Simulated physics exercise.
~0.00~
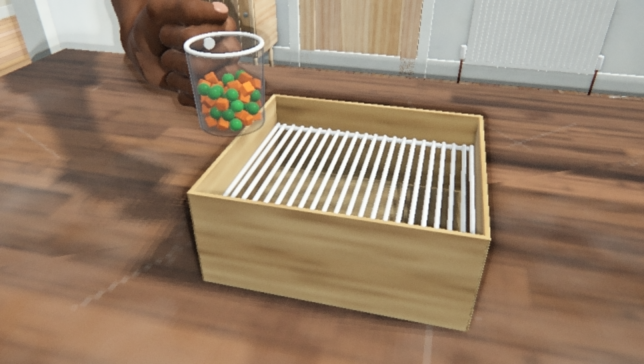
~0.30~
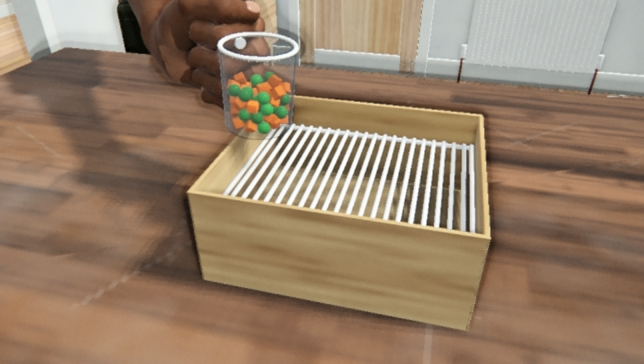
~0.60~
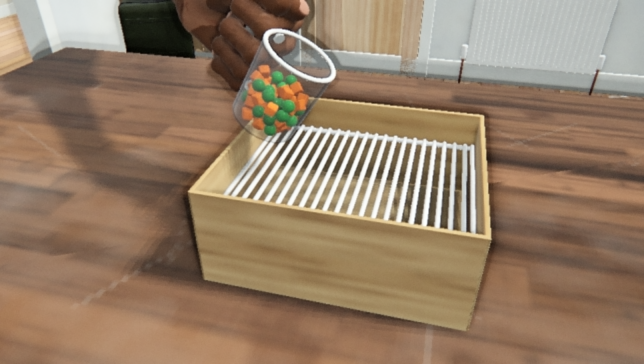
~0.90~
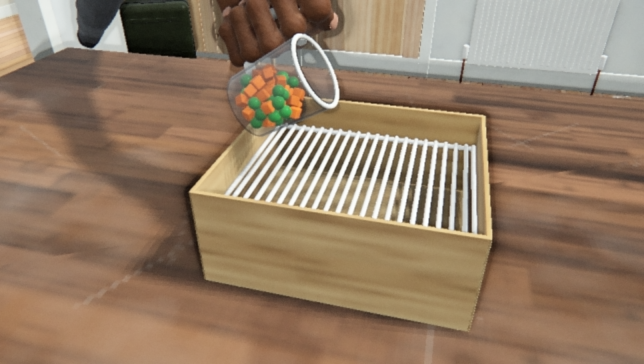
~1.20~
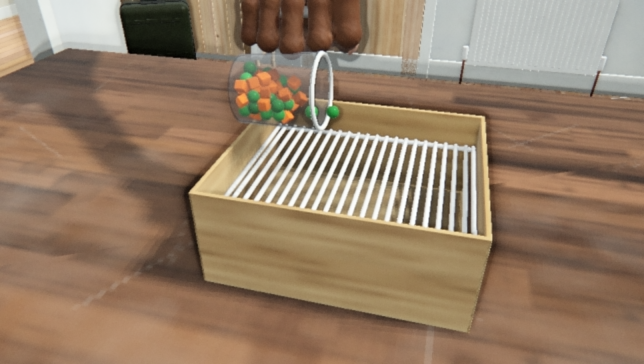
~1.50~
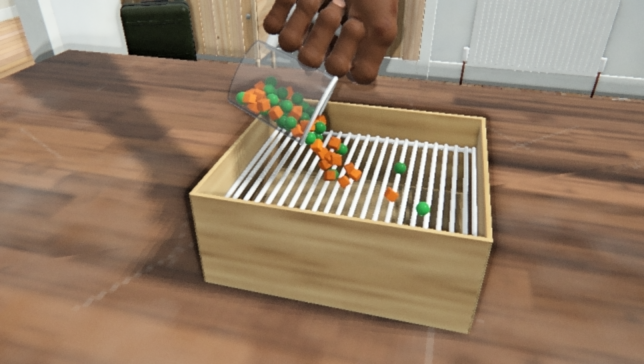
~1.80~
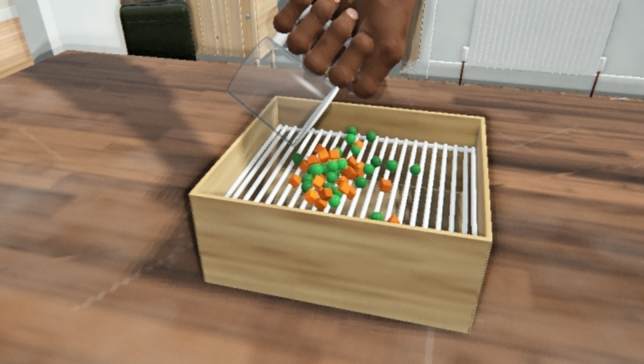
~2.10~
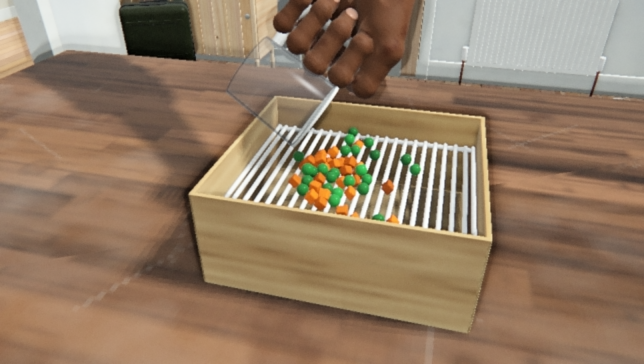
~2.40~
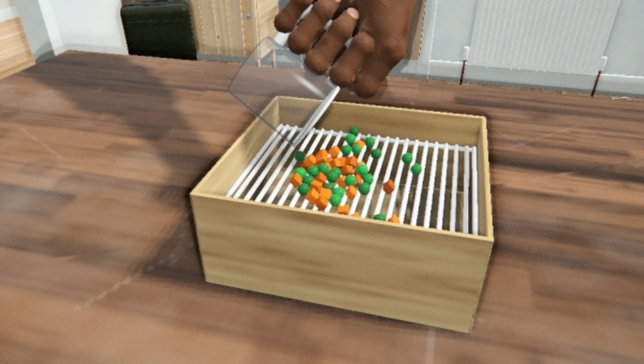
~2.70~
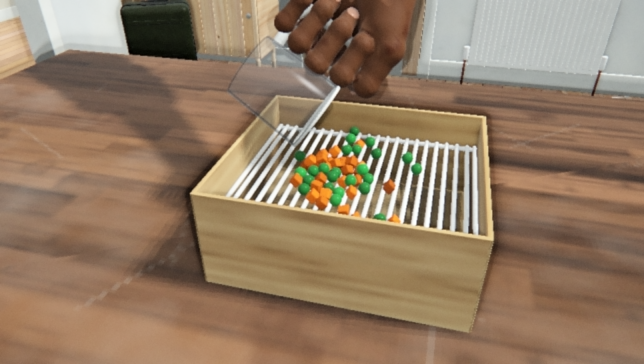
On a wooden tabletop, a hand tipping a clear cup of green and orange pieces into a box, all settling on white wires.
